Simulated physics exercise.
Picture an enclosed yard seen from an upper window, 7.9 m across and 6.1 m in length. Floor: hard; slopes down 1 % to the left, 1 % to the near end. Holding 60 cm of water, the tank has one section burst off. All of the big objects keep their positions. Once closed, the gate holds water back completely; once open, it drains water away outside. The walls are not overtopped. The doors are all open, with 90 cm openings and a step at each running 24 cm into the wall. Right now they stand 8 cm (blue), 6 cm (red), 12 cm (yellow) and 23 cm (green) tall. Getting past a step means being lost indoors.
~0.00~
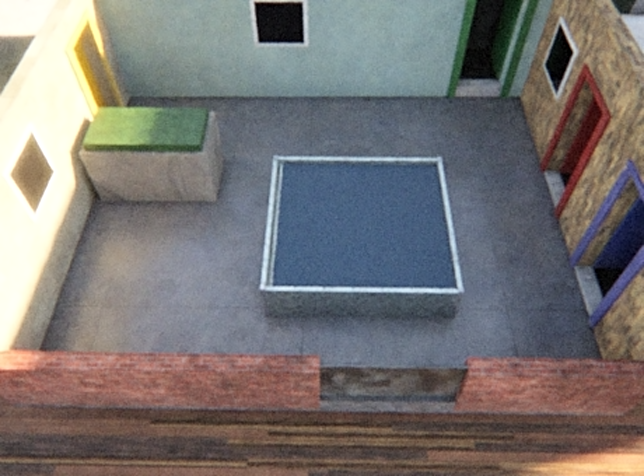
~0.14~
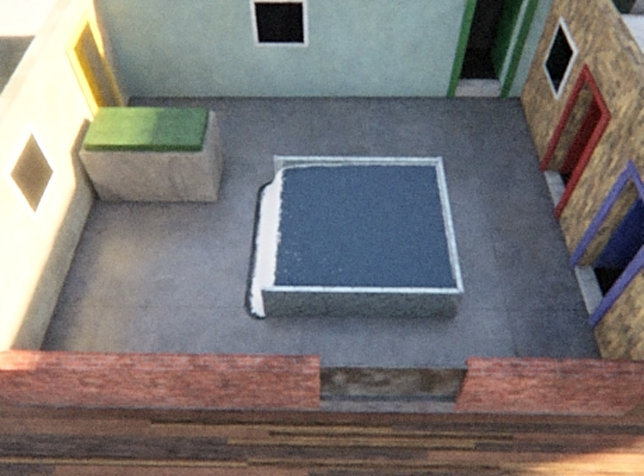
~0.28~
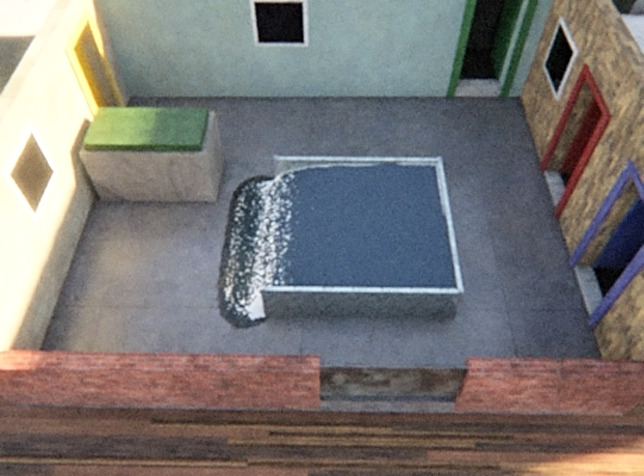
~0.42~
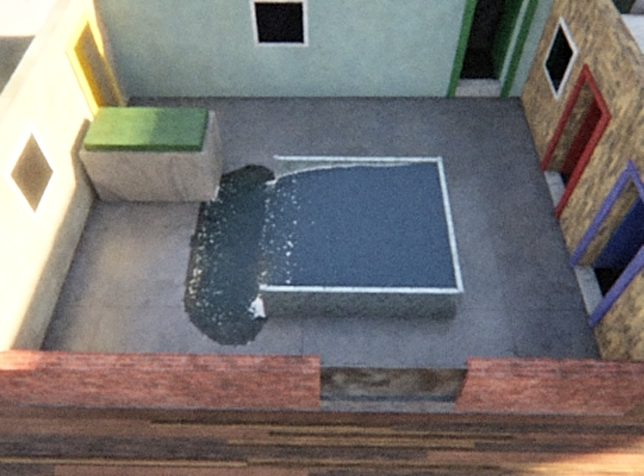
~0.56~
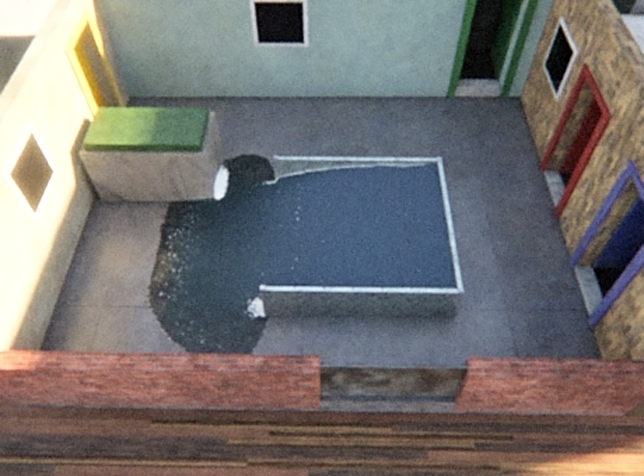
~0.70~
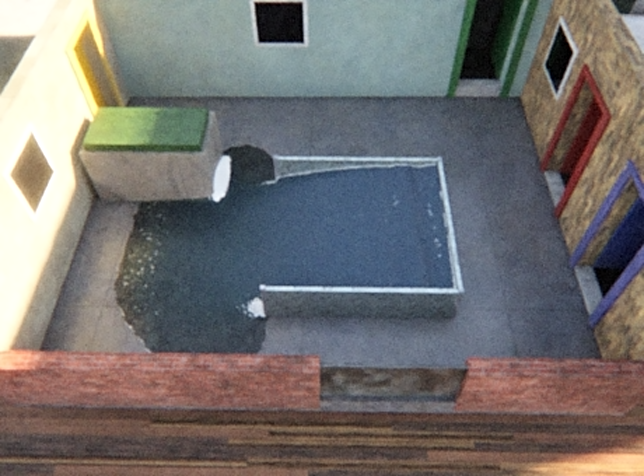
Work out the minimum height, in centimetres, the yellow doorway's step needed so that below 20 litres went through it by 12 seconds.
The minimum is roughly 6.5 cm.
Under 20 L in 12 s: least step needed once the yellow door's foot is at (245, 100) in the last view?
Close to 9.5 cm at the least.
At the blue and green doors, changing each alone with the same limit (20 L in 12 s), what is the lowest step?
Some 11.0 cm for blue, some 8.0 cm for green.
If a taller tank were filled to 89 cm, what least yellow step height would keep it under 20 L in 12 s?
Then around 10.5 centimetres.
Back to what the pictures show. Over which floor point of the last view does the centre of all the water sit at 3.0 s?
Around (204, 252).
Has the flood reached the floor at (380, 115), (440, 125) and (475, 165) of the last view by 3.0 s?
In the order asked: Untouched, untouched, untouched.
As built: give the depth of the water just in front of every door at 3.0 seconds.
Lab note, cm: Blue 0; red 0; yellow 7; green 0.
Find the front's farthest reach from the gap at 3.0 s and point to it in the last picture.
Near pixel (129, 101).
After 1.4 s water covers 30 % of the floor, deepest (42 cm) near (82, 235); it has not reached the yellow door.
After 3.0 s water covers 45 % of the floor, deepest (48 cm) near (29, 380); 7 cm at the yellow door, 0 litres in over its 12 cm step.
After 12.0 s water covers 95 % of the floor, deepest (14 cm) near (29, 380); 9 cm at the yellow door, 0 litres in over its 12 cm step.
At the yellow door as built, the water arrived by 1.9 s and peaked near 10 cm at 9.6 s.
Run again over the same 12 s with other heights there, 30 litres in over 6 cm, 5 litres over 8.5 cm. The limit of 20 litres is kept from about 6.5 cm up.
